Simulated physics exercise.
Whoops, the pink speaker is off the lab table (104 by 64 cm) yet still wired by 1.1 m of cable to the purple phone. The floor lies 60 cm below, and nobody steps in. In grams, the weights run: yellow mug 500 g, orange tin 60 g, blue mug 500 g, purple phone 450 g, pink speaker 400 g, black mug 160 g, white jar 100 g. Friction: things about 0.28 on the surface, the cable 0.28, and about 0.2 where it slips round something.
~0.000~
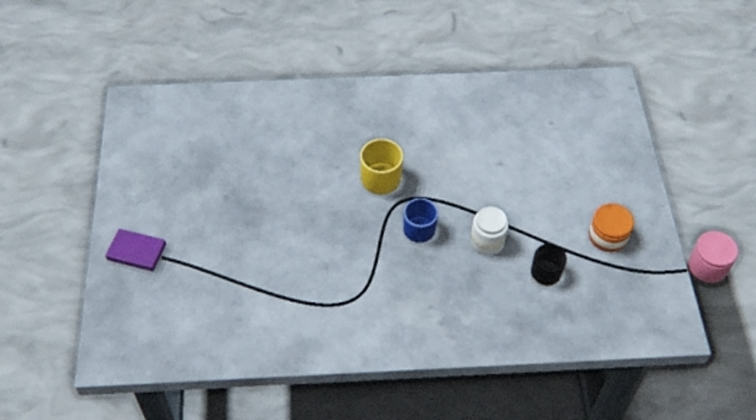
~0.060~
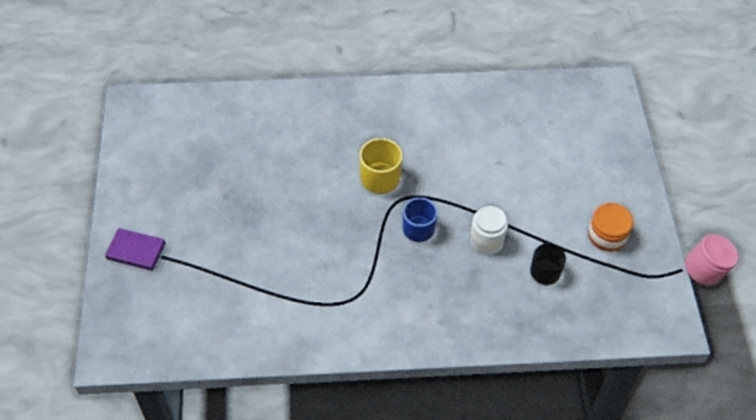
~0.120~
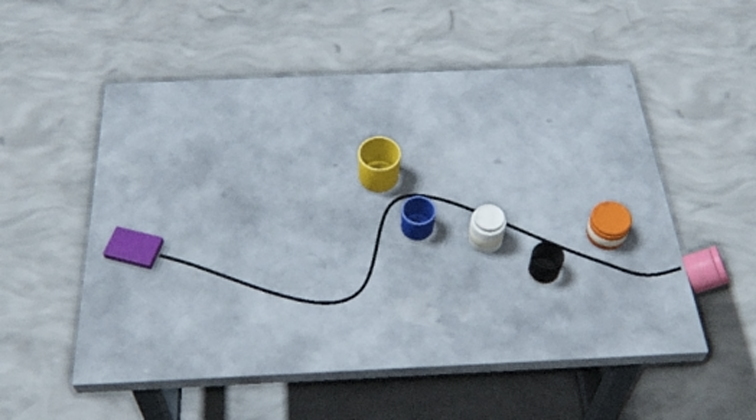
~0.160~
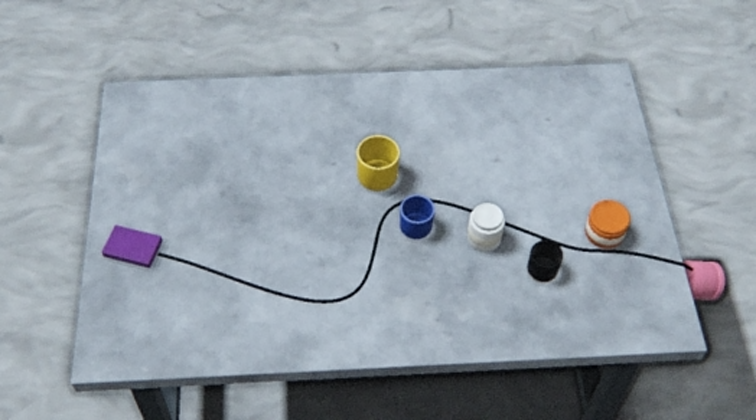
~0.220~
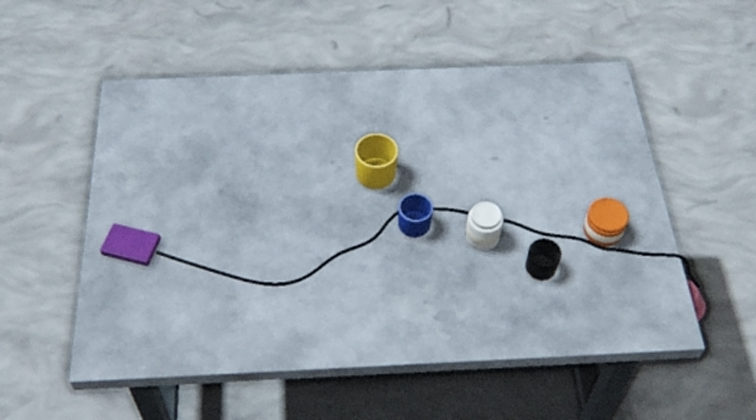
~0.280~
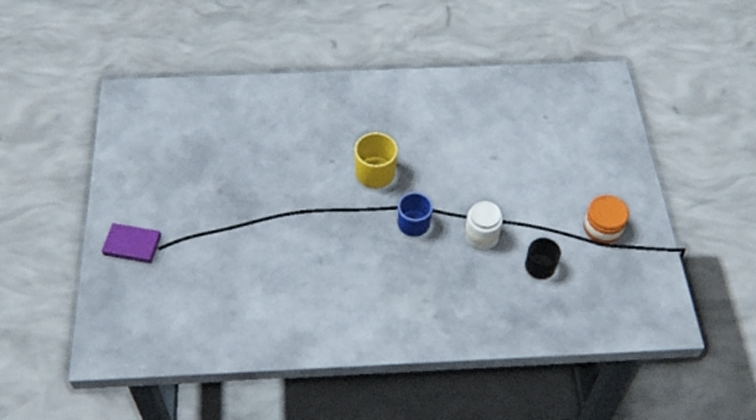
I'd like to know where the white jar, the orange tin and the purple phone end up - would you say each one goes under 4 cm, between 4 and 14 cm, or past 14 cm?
The white jar's displacement will be small, the orange tin's displacement will be medium, the purple phone's displacement will be large.
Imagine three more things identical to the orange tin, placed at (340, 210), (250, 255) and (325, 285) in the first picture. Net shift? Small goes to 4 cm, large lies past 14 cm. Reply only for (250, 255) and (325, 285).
Big, then big.
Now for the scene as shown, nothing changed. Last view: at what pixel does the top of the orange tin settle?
Near (616, 176).
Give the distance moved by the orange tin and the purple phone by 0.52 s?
Shifts - orange tin 8 cm, purple phone 15 cm.
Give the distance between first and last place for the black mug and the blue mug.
For the black mug it's 0 cm, while the blue mug comes to 2 cm.
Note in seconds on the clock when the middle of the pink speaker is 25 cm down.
That is: 0.30 s.
By 0.5 s, the cable's tail end at (244, 206); purple phone 17 cm off its start, orange tin 8 cm off its start, pink speaker over the edge.
By 0.7 s, the cable's tail end at (335, 233); purple phone 32 cm off its start, orange tin 8 cm off its start, pink speaker over the edge.
By 1.0 s, the cable's tail end at (385, 233); purple phone 43 cm off its start at (374, 208), orange tin 8 cm off its start at (616, 176), pink speaker over the edge.
By 1.2 s, the cable's tail end at (385, 233); purple phone 43 cm off its start, orange tin 8 cm off its start, pink speaker over the edge.
By 2.4 s, the cable's tail end at (385, 233); purple phone 43 cm off its start at (374, 208), orange tin 8 cm off its start at (616, 176), white jar 0 cm off its start at (486, 214), pink speaker over the edge.
